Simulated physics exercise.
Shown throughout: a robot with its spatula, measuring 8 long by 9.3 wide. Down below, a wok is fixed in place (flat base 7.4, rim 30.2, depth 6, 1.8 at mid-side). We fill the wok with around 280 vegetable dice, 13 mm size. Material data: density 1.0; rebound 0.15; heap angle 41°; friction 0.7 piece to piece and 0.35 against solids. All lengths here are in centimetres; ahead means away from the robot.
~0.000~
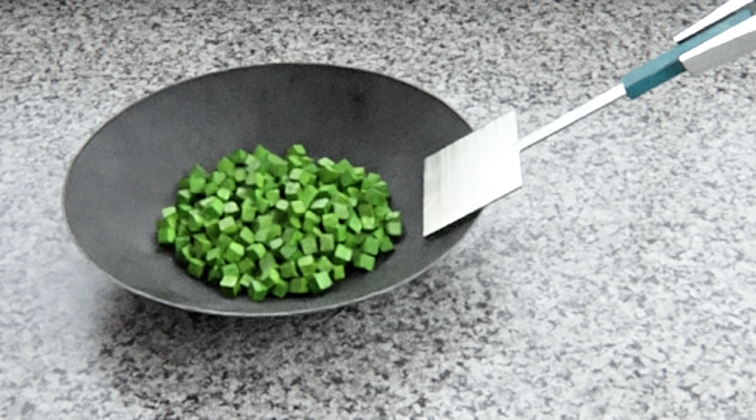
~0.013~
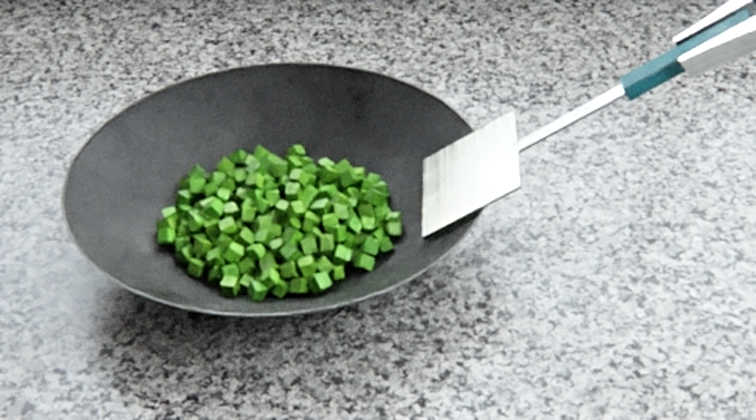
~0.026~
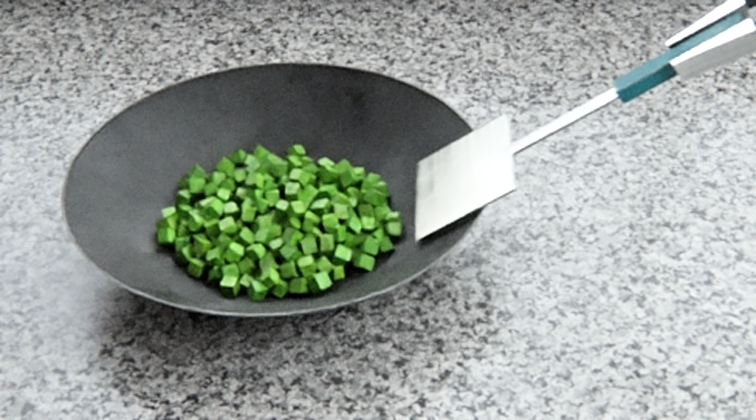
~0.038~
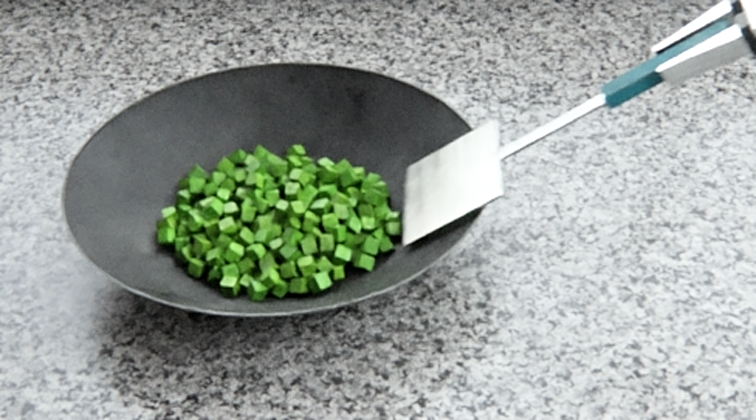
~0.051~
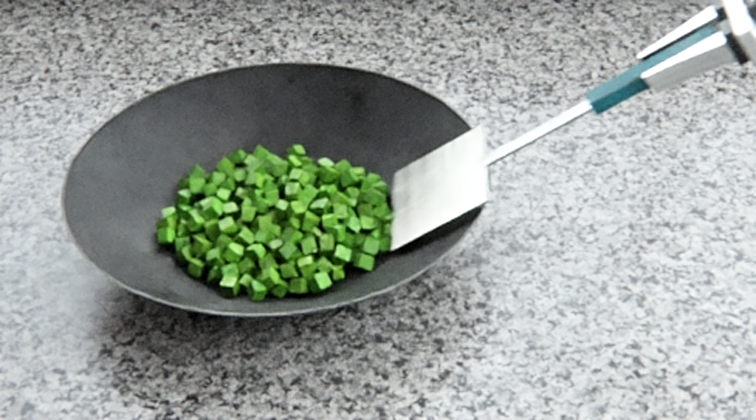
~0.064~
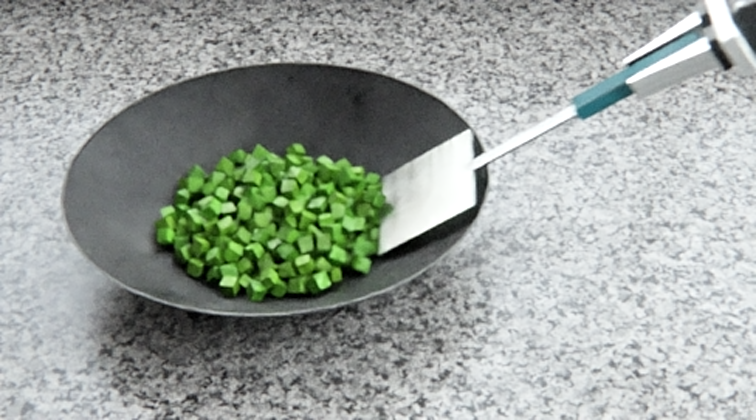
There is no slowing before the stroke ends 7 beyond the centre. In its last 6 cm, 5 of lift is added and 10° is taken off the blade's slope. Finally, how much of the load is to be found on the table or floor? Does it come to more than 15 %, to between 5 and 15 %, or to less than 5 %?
It comes to between 5 and 15 %.
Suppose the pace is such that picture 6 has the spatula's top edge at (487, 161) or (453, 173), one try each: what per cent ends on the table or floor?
Roughly 5 per cent, then roughly 15 per cent.
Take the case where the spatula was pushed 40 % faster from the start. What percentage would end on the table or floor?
I'd reckon close to 15 per cent.
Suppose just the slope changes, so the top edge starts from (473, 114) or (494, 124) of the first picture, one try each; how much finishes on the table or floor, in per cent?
Roughly 5% and 10%.
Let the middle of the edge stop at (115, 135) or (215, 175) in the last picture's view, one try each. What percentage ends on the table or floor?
40 % and 0 %.
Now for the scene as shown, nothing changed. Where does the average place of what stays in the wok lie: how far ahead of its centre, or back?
Offset forward: Around 6.0 cm.
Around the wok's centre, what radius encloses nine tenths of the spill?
Seen from above, roughly 30 cm.
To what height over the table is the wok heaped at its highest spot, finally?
About 6.5 cm.
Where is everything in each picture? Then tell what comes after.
In the first frame, spatula top edge at (519, 147), sloping 34°; upper third of the load around (279, 210), from x 165 to 395, top at y 150; 277 in the wok.
In the second frame, spatula top edge at (518, 147), sloping 34°; upper third of the load around (279, 210), from x 165 to 395, top at y 150.
In the third frame, spatula top edge at (511, 150), sloping 34°; upper third of the load around (279, 210), from x 165 to 395, top at y 150.
In the fourth frame, spatula top edge at (499, 156), sloping 34°; upper third of the load around (279, 210), from x 165 to 395, top at y 150.
In the fifth frame, spatula top edge at (486, 162), sloping 34°; upper third of the load around (279, 210), from x 165 to 390, top at y 150.
In the sixth frame, spatula top edge at (472, 167), sloping 34°; upper third of the load around (279, 209), from x 165 to 380, top at y 150; 277 in the wok.
After 0.13 s, sloping 34°, highest piece 5 above the table; 277 in the wok.
After 0.21 s, sloping 31°, highest piece 7 above the table; 277 in the wok.
After 0.44 s, sloping 24°, highest piece 7 above the table; 255 in the wok, 13 on the table or floor, 9 on the blade or in flight.
After 1.49 s, sloping 24°, highest piece 6 above the table; 255 in the wok, 22 on the table or floor.
At rest, 255 in the wok, 22 on the table or floor. That is 8 % on the table or floor.
